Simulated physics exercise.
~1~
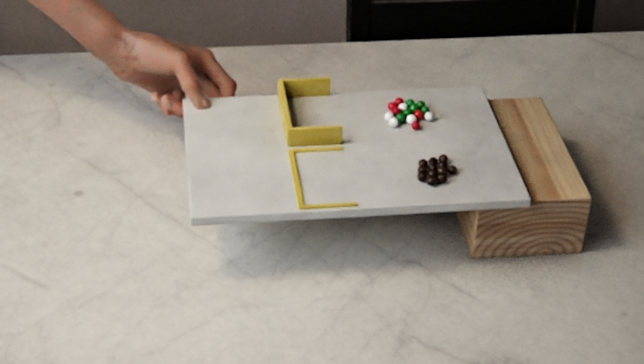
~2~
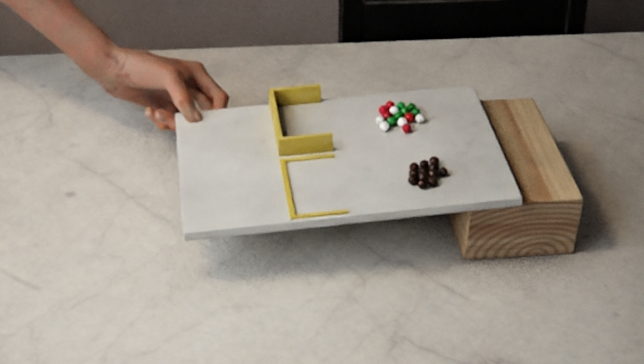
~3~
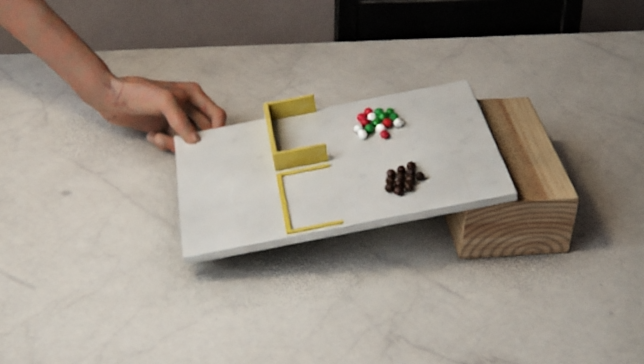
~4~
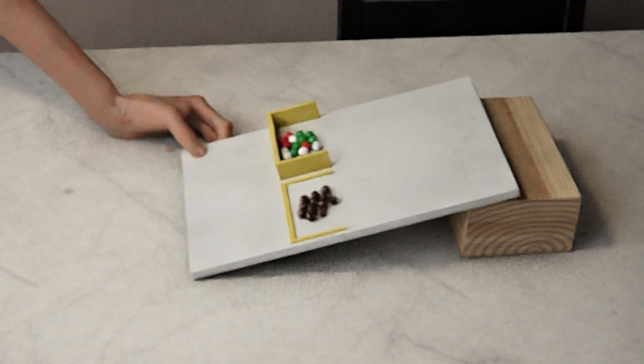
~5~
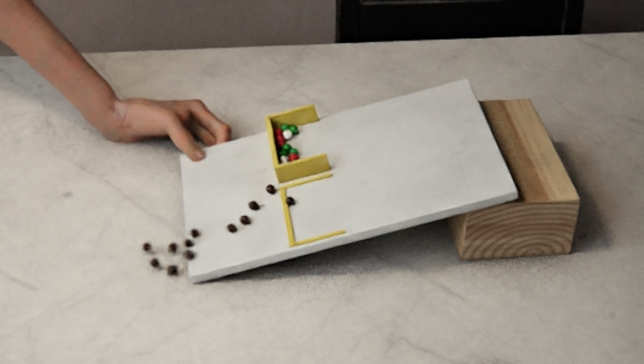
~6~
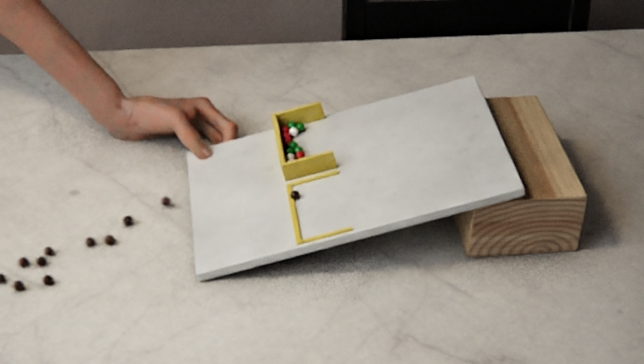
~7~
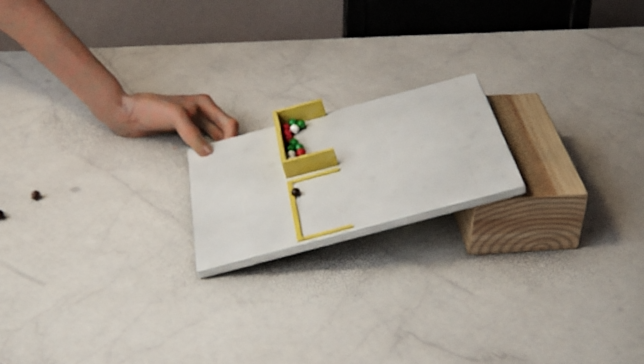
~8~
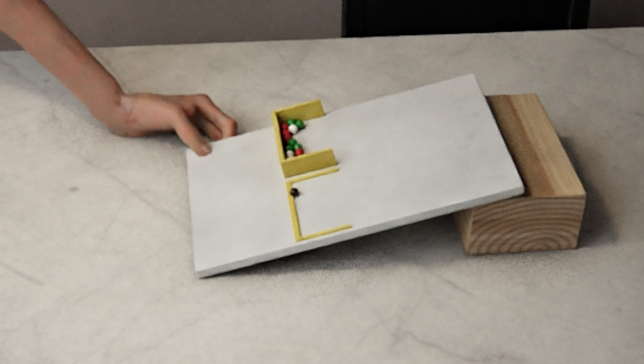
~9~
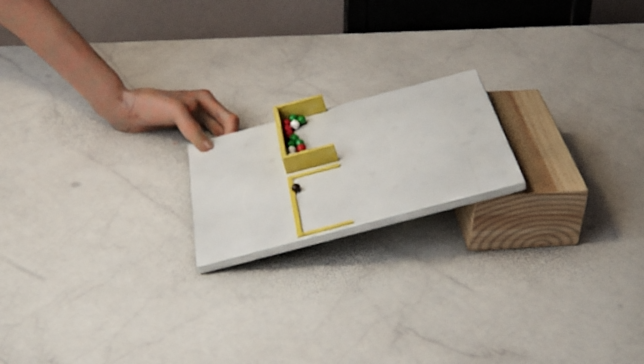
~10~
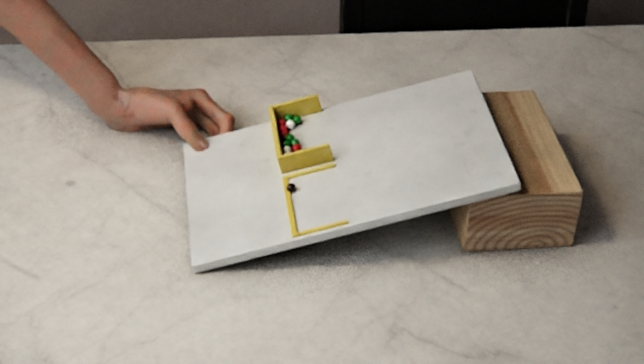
The video shows a hand lowering one end of a pale board propped on a wooden block until two heaps slide left; red, green and white balls gather behind a tall yellow fence, while dark brown balls pass a low yellow strip and roll away, leaving one behind.
